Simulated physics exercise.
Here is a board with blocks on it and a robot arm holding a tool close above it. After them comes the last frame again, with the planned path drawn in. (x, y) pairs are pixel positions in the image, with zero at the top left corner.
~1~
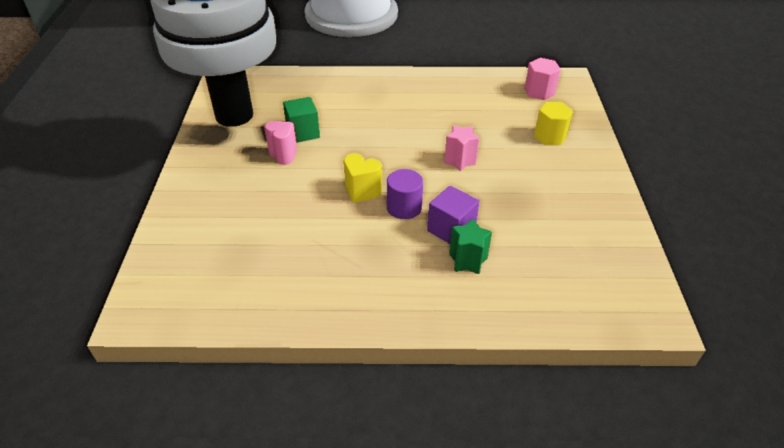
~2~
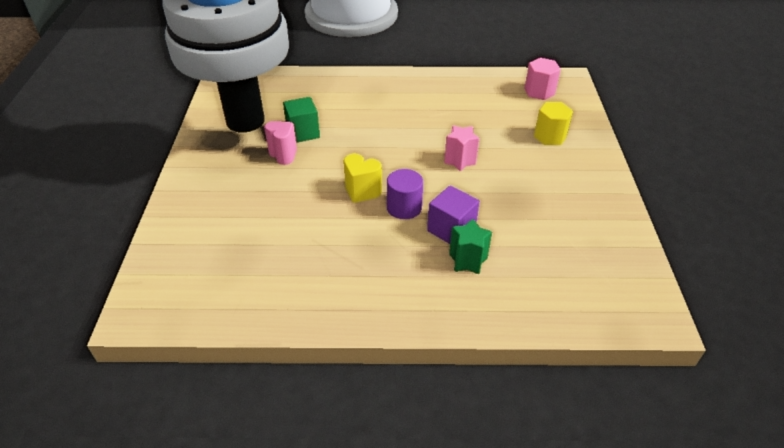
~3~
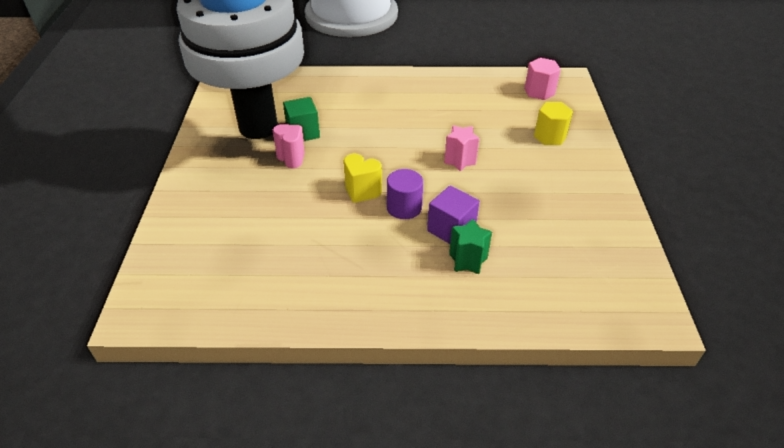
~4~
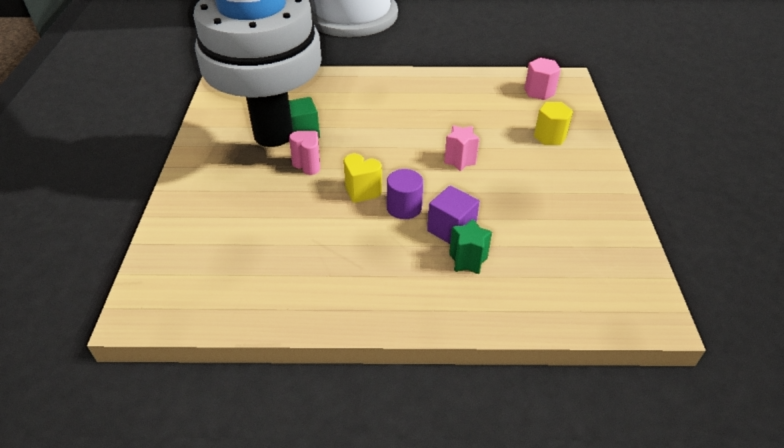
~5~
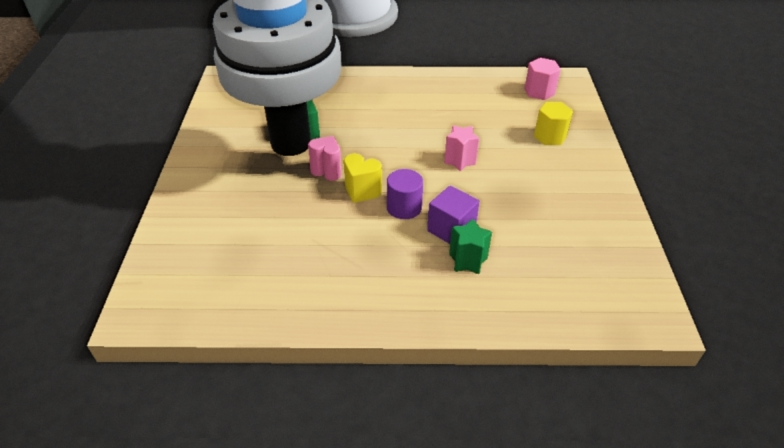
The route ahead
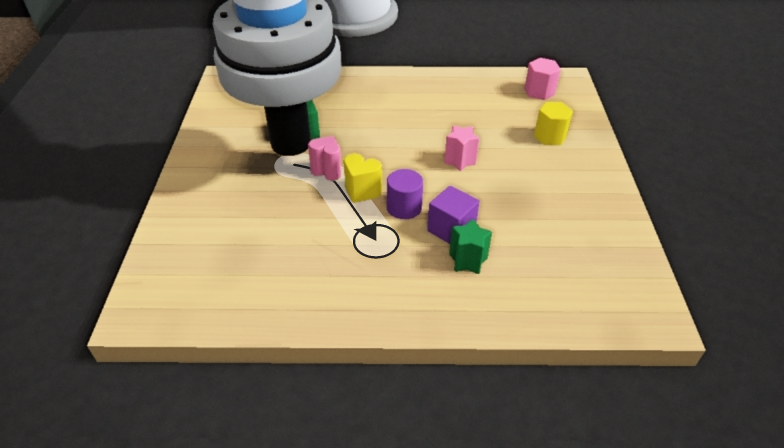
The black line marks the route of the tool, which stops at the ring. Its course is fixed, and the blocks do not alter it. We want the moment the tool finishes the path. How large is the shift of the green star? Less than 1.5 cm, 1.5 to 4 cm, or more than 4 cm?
Shift: Under 1.5 cm.
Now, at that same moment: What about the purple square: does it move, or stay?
Its place stays the same.
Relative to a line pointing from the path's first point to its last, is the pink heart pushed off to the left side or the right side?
The answer is left.
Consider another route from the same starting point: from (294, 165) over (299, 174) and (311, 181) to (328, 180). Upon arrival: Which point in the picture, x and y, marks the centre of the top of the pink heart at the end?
It ends at (357, 146).
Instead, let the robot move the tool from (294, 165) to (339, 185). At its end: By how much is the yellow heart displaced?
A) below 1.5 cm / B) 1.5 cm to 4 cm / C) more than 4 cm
I'll go with B - 1.5 cm to 4 cm.
The line goes from (294, 165) over (332, 180) and (354, 208) to (376, 241).
What follows on the original path. One third of the way, tool at (331, 160); pink heart at (365, 148), turned 65° anticlockwise; yellow heart at (374, 167), turned 45° clockwise; purple round block at (407, 181).
Two thirds of the way, tool at (353, 188); pink heart at (368, 148), turned 85° anticlockwise; yellow heart at (388, 175); purple round block at (426, 184).
At the end, tool at (376, 220); pink heart at (368, 148), turned 85° anticlockwise; yellow heart at (392, 176), turned 20° anticlockwise; purple round block at (430, 182); purple square unmoved; green star unmoved.
